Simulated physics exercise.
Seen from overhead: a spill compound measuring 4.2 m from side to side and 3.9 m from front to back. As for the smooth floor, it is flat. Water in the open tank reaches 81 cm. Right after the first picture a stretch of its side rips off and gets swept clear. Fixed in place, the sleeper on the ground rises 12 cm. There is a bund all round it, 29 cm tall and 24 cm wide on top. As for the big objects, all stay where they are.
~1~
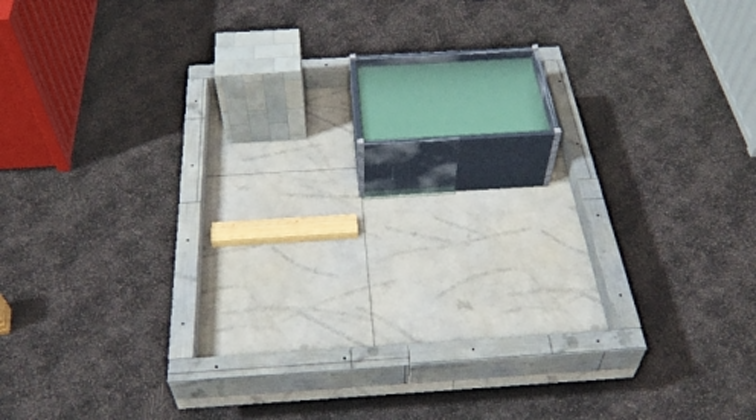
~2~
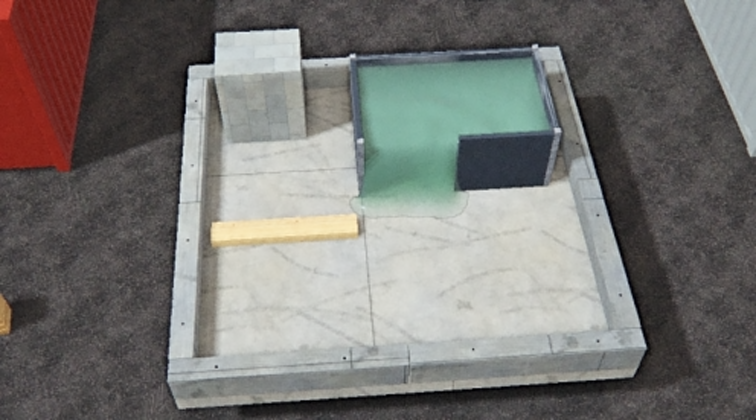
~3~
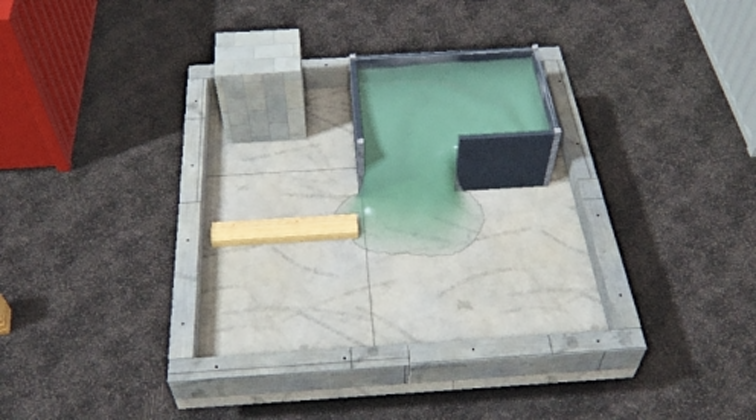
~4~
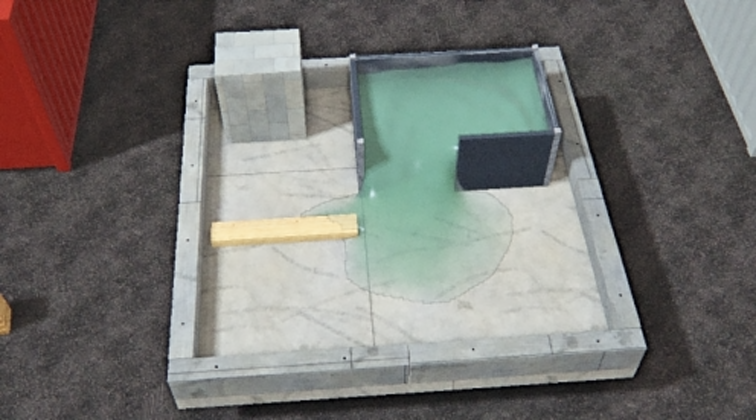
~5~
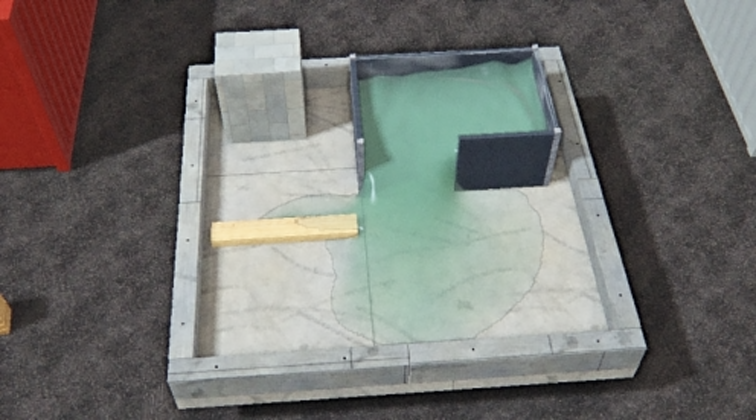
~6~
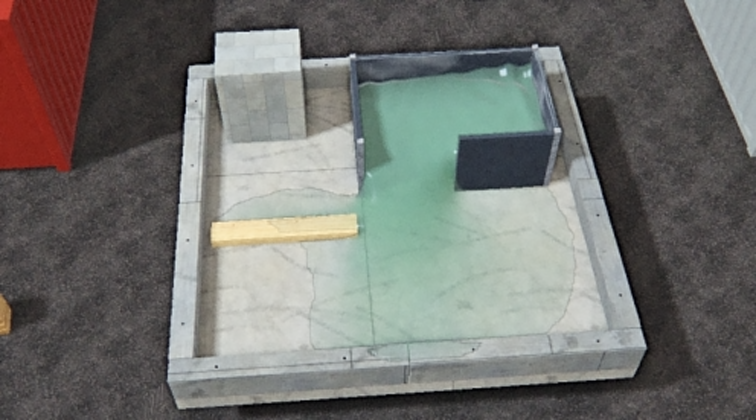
A square, pale concrete floor ringed by a low grey wall sits on dark ground, seen from a high, unmoving viewpoint. A dark-sided tank of green water stands at the back right, a grey block at the back left, and a yellow beam lies left of centre, with red and pale ribbed objects beyond. The tank's front opens on its left side, and water pours forward, spreading widely and slipping behind the beam as the tank's level drops.
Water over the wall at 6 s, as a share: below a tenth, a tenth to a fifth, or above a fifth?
The share is below a tenth.
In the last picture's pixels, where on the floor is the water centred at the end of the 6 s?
Its balance point lies near (393, 218).
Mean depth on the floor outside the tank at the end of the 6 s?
The mean depth is around 13 cm.
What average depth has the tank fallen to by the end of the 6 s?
Average depth: About 14 cm.
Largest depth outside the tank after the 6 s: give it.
About 22 cm.
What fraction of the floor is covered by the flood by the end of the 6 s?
Roughly 100 % of the floor is wet.
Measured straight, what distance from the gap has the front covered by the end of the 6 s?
That's near 3.2 m in a straight line.
A moment later water covers 50 % of the floor and is deepest (68 cm) near (397, 357); 0 % is over the wall.
Soon after water covers 55 % of the floor and is deepest (54 cm) near (379, 358); 1 % is over the wall.
Next water covers 65 % of the floor and is deepest (38 cm) near (199, 370); 6 % is over the wall.
Later on water covers 80 % of the floor and is deepest (25 cm) near (397, 357); 7 % is over the wall.
At the end water covers 80 % of the floor and is deepest (22 cm) near (199, 370); 7 % is over the wall.
